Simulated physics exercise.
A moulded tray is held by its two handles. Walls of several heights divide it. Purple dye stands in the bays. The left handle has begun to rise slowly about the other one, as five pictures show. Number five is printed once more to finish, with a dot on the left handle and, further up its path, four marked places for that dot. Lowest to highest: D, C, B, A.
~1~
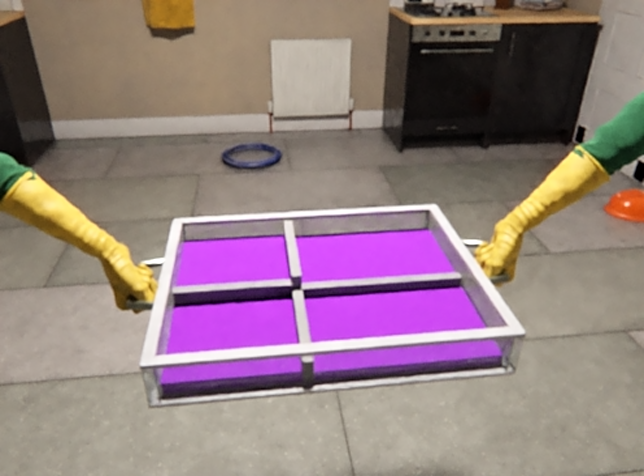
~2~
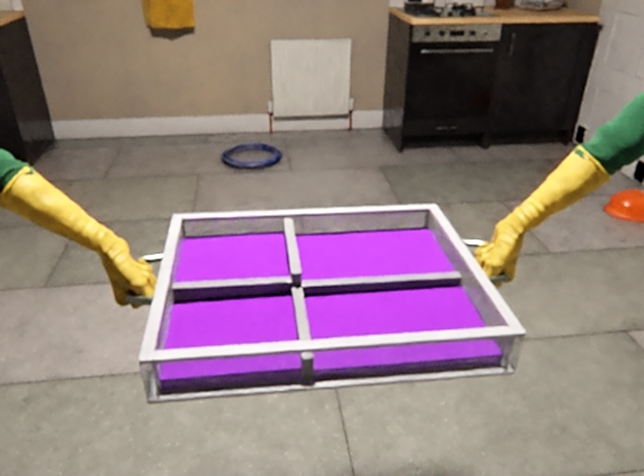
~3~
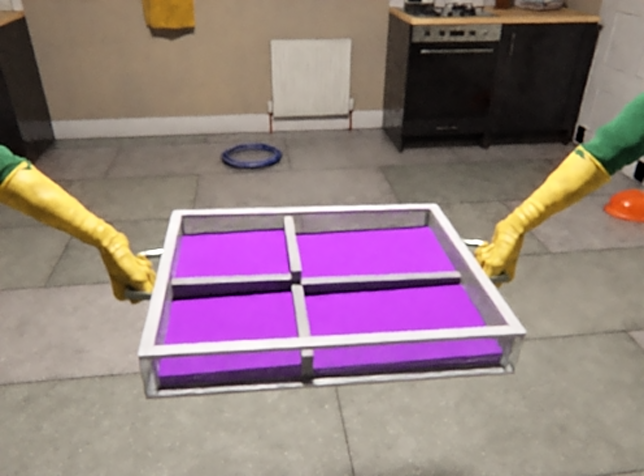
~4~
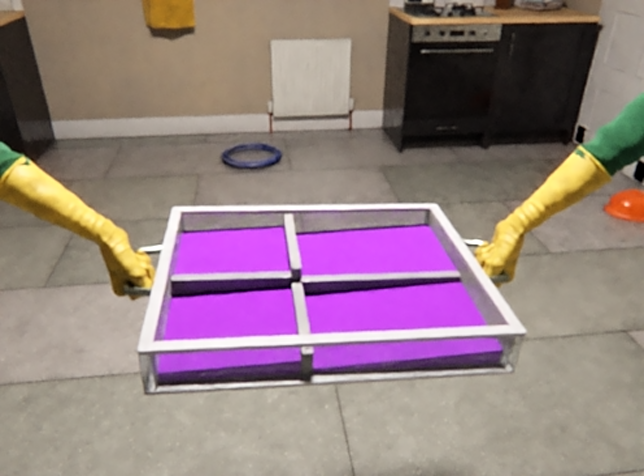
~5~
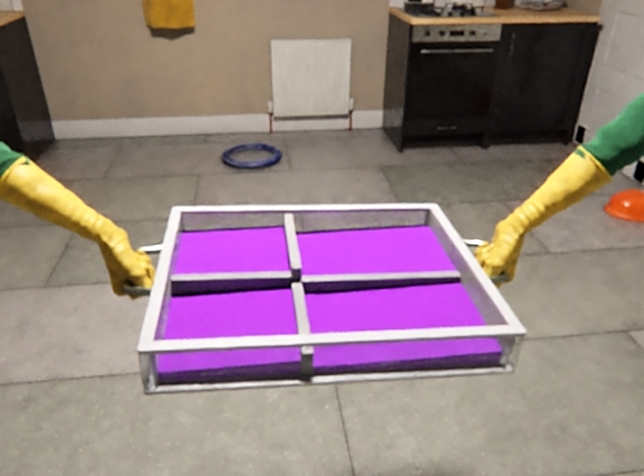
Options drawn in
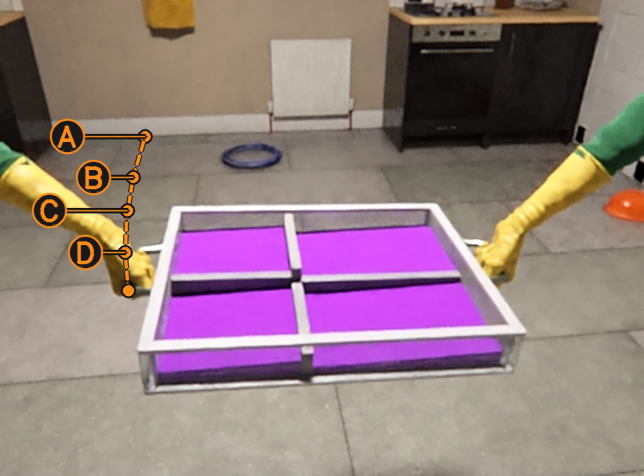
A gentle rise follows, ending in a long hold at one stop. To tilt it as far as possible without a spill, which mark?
The limit is C.
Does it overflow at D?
No, that is safe.
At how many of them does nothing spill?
Two of the four.
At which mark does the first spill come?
That is mark B.
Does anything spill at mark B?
Yes, it does.
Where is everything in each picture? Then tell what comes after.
The tray is level; deepest in the back left bay, at (237, 263), shallowest in the front right; left handle at (137, 284), in the first frame.
Tipped about 1° down to the right; no wall is crossed; left handle at (136, 279), in the second frame.
Tipped about 2° down to the right; no wall is crossed; left handle at (135, 275), in the third frame.
Tipped about 3° down to the right; no wall is crossed; left handle at (134, 270), in the fourth frame.
Tipped about 3° down to the right; deepest in the back left bay, at (235, 253), shallowest in the front right; left handle at (134, 270), in the fifth frame.
In orange, A at (145, 136); B at (133, 177); C at (127, 210); D at (125, 252).
With A, about 33 % goes over the rim.
With B, about 11 % goes over the rim.
With C, nothing spills; the front right bay holds the most.
With D, nothing spills; the front right bay holds the most.
